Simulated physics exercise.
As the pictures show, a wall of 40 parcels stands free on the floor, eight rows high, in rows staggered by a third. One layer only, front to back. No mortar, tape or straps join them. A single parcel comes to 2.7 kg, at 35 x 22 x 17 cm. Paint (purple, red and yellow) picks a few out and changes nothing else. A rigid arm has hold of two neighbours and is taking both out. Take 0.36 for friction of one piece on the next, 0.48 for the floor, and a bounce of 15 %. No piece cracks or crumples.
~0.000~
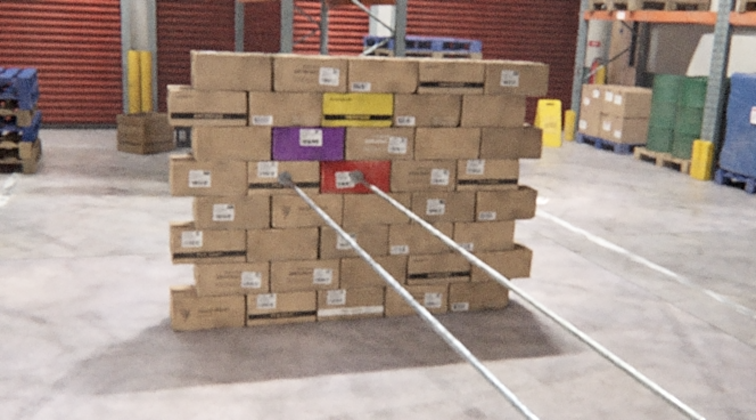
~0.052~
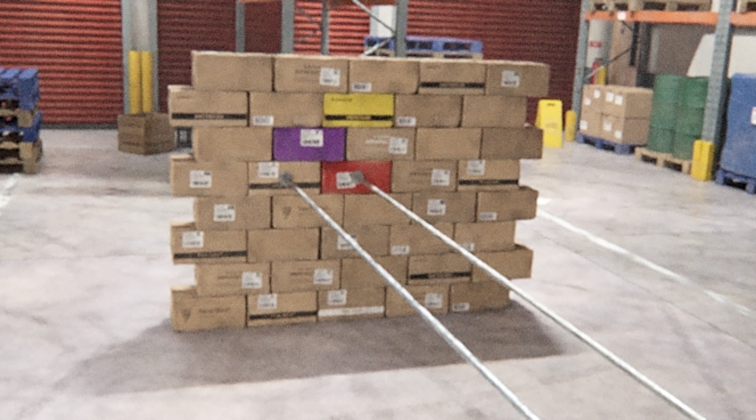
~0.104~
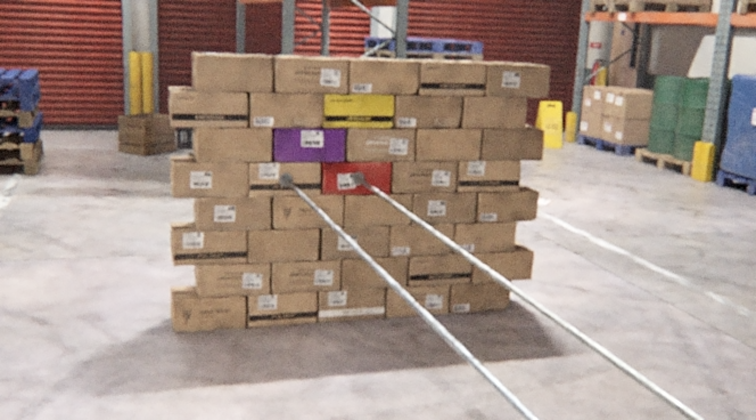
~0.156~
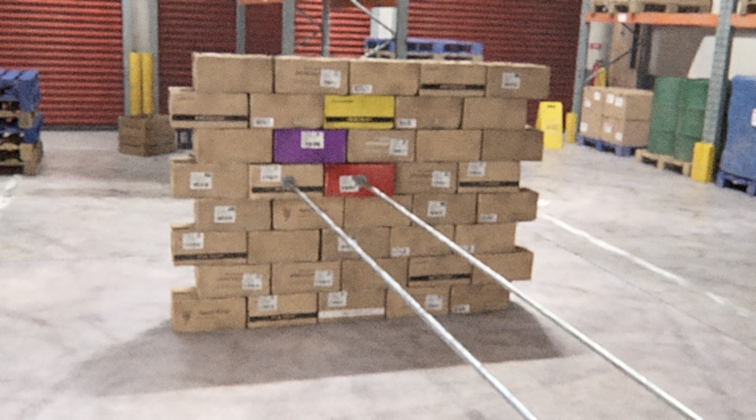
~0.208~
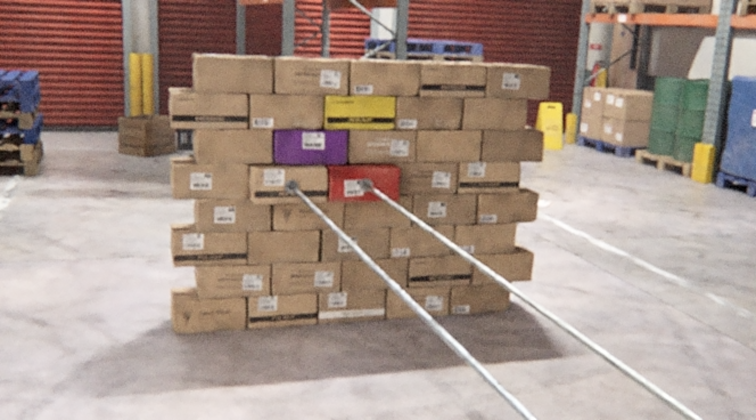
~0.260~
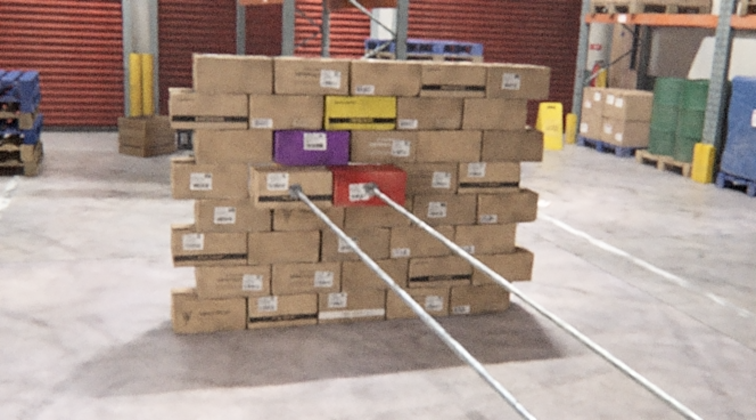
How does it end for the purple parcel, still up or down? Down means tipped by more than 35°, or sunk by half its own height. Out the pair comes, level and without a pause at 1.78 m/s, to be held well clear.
It comes down.
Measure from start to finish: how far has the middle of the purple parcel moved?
About 100 cm.
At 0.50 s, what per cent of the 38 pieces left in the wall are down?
By then 5 per cent.
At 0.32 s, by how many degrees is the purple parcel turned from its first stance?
Roughly 15°.
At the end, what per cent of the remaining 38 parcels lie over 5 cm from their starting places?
5 per cent.
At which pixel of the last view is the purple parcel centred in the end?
Near (324, 340).
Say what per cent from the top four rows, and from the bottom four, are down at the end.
From the top 10, from the bottom 0 per cent.
After 0.32 s, none of the 38 other parcels down, 6 disturbed; purple parcel leaning 14°; yellow parcel shifted 30 mm.
After 0.38 s, 1 of the 38 other parcels down; purple parcel leaning 27°, 9 cm lower; yellow parcel shifted 30 mm.
After 0.50 s, 1 of the 38 other parcels down; purple parcel leaning 10°, 16 cm lower; yellow parcel shifted 29 mm.
After 0.78 s, 1 of the 38 other parcels down; purple parcel upside down; yellow parcel shifted 29 mm.
At rest (1.3 s), 1 of the 38 other parcels down; purple parcel upside down; yellow parcel shifted 28 mm; red parcel shifted 67 cm. As the last picture would show them, middles, purple parcel near (324, 340), yellow parcel near (356, 112).
